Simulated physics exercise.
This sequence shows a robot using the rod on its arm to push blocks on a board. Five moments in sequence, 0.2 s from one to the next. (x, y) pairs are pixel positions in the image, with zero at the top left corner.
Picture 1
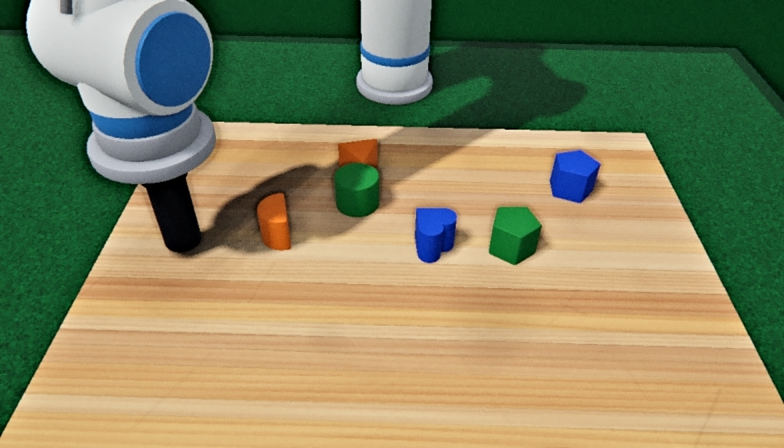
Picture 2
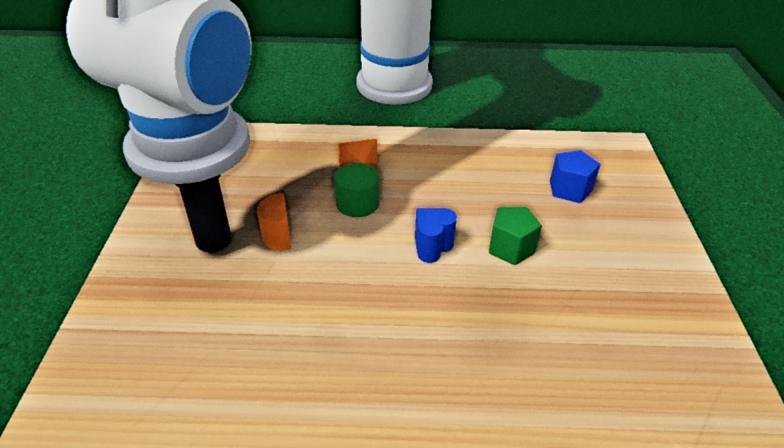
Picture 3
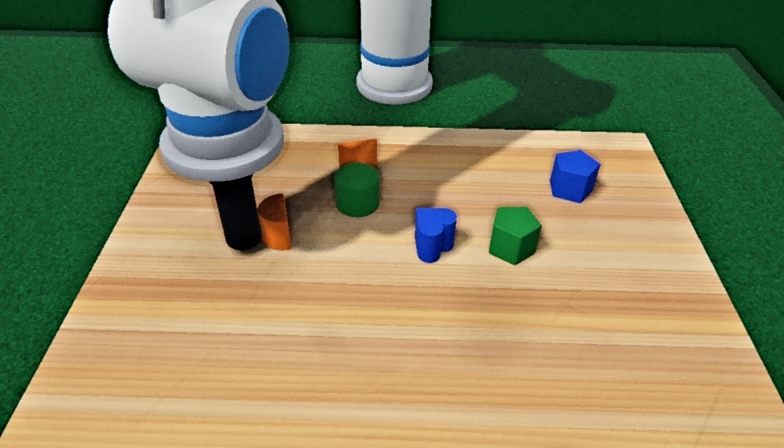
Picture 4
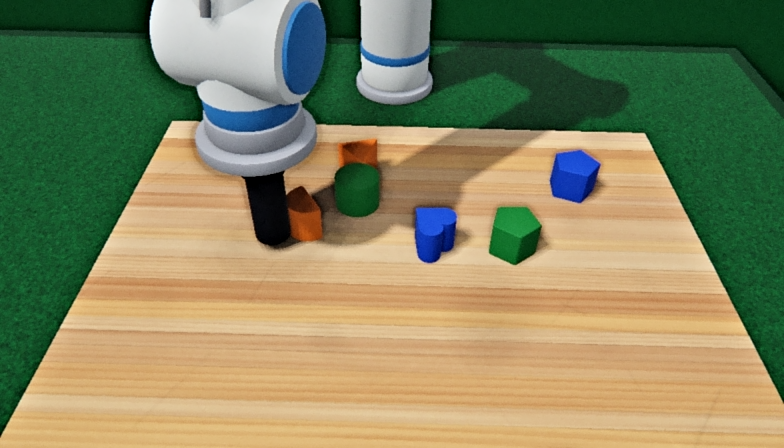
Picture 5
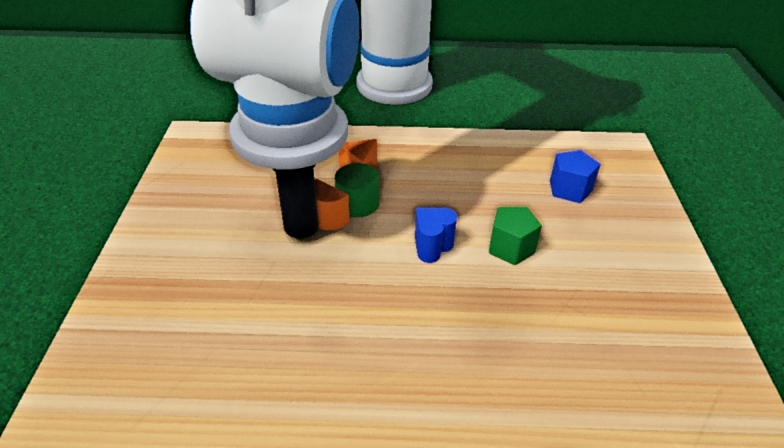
The robot arm's black rod moves right and pushes an orange block toward the green disc.
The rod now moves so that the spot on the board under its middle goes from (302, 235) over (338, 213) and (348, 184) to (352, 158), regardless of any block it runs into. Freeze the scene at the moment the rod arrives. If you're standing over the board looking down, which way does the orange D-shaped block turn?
It goes clockwise.
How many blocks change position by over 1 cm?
The result: Three blocks or more.
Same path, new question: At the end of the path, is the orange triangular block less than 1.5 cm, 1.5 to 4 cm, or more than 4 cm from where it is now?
Shift of over 4 cm.
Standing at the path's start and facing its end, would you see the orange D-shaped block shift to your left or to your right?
It's set to shift right.
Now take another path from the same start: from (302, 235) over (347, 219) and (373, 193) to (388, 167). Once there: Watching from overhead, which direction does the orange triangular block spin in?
It ends up turned anticlockwise.
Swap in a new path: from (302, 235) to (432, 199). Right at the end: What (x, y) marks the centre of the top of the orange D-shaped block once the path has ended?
By then it is at (433, 152).
The first path, step by step. One third of the way, rod (338, 205); orange D-shaped block (364, 173), turned 25° clockwise; green disc (392, 162); orange triangular block (364, 142), turned 45° anticlockwise.
Two thirds of the way, rod (348, 177); orange D-shaped block (378, 158), turned 55° clockwise; green disc (411, 156); orange triangular block (366, 139), turned 50° anticlockwise.
At the end, rod (352, 151); orange D-shaped block (378, 158), turned 55° clockwise; green disc (411, 156); orange triangular block (378, 126), turned 20° clockwise.
